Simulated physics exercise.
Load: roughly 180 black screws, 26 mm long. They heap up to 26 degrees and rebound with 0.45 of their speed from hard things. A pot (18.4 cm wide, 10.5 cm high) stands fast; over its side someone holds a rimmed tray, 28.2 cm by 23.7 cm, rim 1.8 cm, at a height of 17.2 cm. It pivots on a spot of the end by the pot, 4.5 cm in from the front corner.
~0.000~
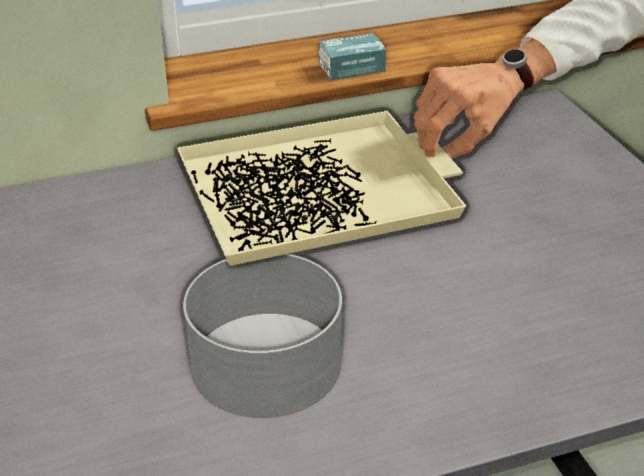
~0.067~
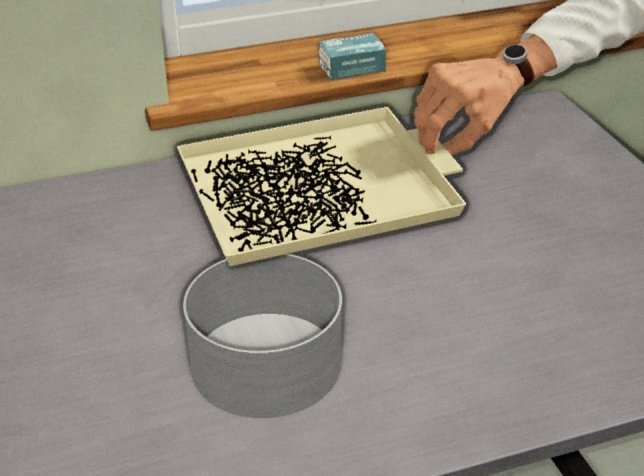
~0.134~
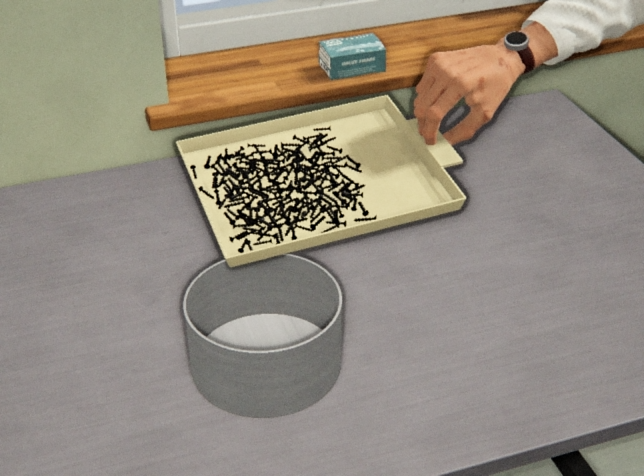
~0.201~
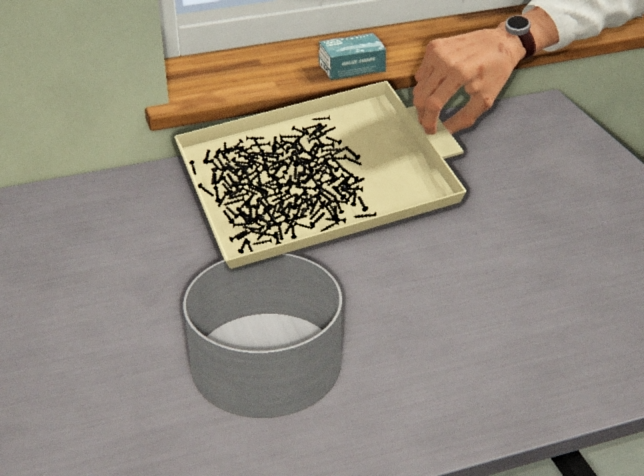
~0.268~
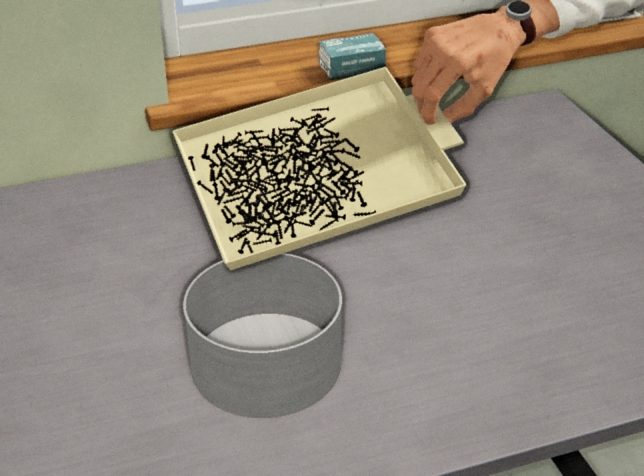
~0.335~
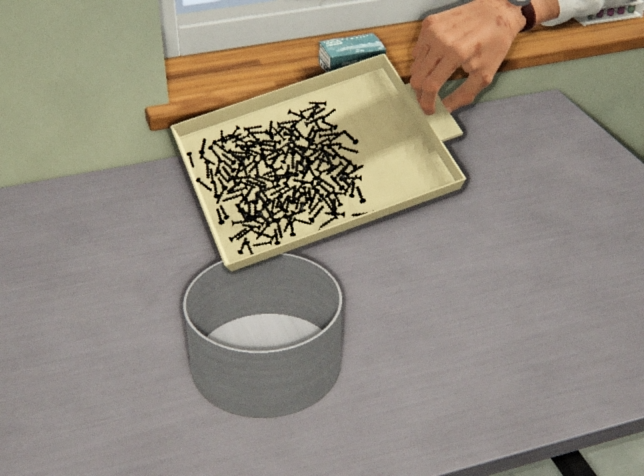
A hand in a white sleeve and dark watch lifts the right end of a cream rimmed tray on a grey table beside a wooden windowsill, seen from above at an angle. Black screws cover the tray's left and middle, with a grey round pot in front and a teal box behind. The tray starts nearly level, then slants increasingly down leftward, while the camera stays still.
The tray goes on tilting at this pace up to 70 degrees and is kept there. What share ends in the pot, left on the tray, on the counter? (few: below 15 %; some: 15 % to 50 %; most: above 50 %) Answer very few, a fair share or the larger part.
In the pot: The larger part; left on the tray: Very few; on the counter: Very few.
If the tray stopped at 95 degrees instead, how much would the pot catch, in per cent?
Then about 95 per cent.
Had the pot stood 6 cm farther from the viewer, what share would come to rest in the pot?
In that case some 35 per cent.
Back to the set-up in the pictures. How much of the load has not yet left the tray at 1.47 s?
Some 35 per cent of the load.
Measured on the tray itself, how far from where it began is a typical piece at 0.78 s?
Some 5 cm.
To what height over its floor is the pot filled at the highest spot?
Roughly 3.0 cm.
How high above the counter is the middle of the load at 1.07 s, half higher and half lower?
About 20 cm.
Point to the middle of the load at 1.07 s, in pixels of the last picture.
Around (237, 230).
Then, at 0.78 s, tilt 42 degrees; the tray holds 100 %, the pot 0 %.
Then, at 1.07 s, tilt 59 degrees; the tray holds 95 %, the pot 0 %.
After 1.47 s, tilt 70 degrees; the tray holds 35 %, the pot 55 %.
By 2.6 s all is still; pot 95 %, tray 5 %, counter 0 %.
